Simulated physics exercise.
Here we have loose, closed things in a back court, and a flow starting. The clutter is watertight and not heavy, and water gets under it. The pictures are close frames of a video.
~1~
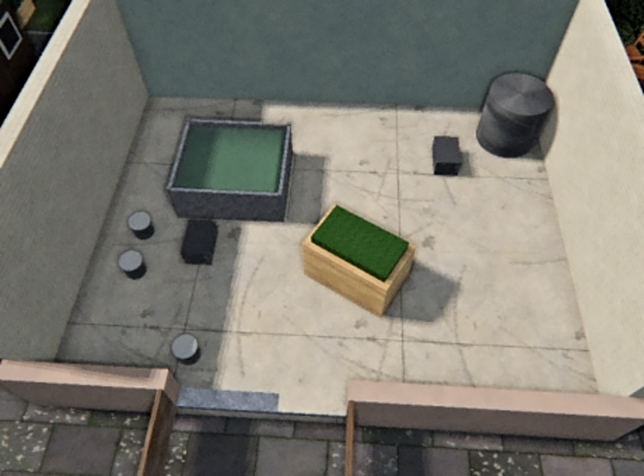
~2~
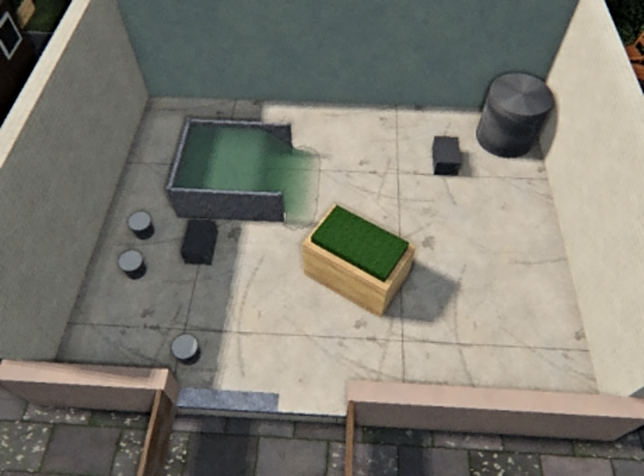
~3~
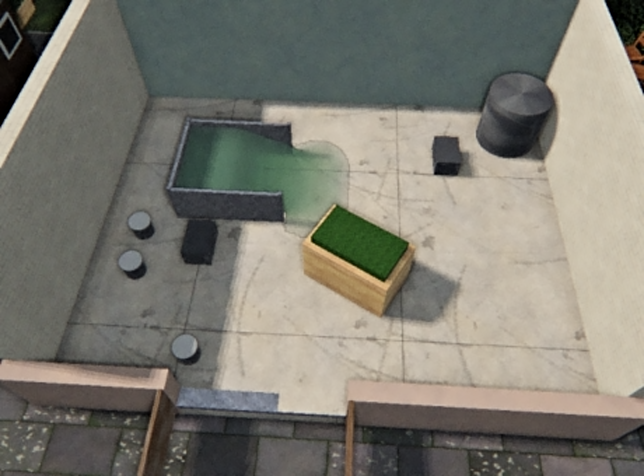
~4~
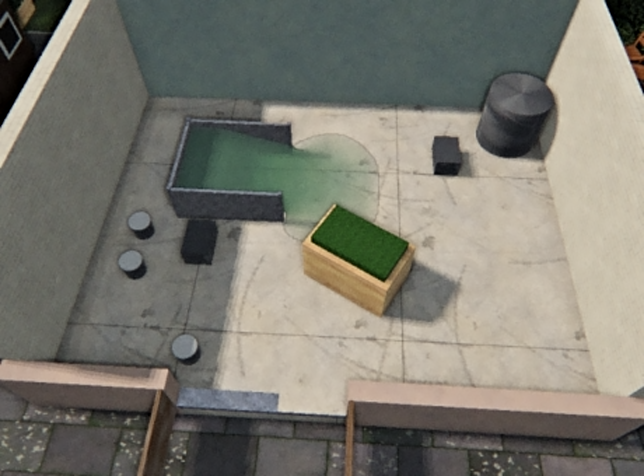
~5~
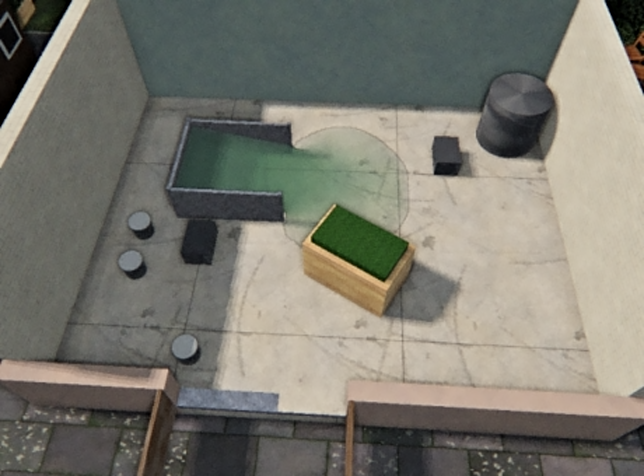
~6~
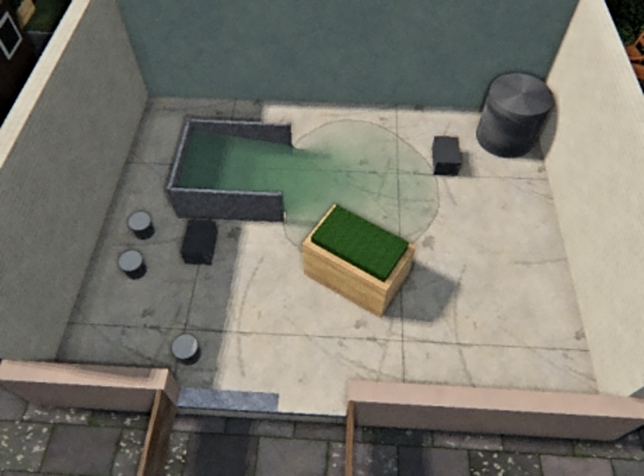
Green water pouring from an open-sided stone tank and spreading rightward across a walled courtyard floor, while surrounding containers stay still.
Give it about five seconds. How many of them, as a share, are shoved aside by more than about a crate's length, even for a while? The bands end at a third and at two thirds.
Share: Not even a third.
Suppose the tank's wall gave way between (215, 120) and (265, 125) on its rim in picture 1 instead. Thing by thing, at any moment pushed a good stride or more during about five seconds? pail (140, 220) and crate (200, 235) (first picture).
In that order: That far or more, never so far.
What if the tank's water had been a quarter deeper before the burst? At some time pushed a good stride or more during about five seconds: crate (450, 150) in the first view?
Answer: Swept aside.
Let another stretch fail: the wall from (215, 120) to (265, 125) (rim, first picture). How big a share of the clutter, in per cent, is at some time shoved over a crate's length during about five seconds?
Near 60 in a hundred.
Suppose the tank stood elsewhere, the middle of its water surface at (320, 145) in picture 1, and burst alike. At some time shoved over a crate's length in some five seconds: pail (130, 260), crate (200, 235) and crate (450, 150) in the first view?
As listed: Never so far, no, yes.
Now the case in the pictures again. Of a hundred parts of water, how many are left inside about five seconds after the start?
I make it 100 per cent.
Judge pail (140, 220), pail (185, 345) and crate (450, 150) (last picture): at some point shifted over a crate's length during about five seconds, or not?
In that order: No, short of that, swept aside.
A moment on, 0 of 5 are well off their spots; 0 afloat.
Next, 1 of 5 are well off their spots; 0 afloat.
Later, 1 of 5 are well off their spots; 1 afloat.
In the end, 1 of 5 are well off their spots, and 1 have been at some point; 1 afloat.
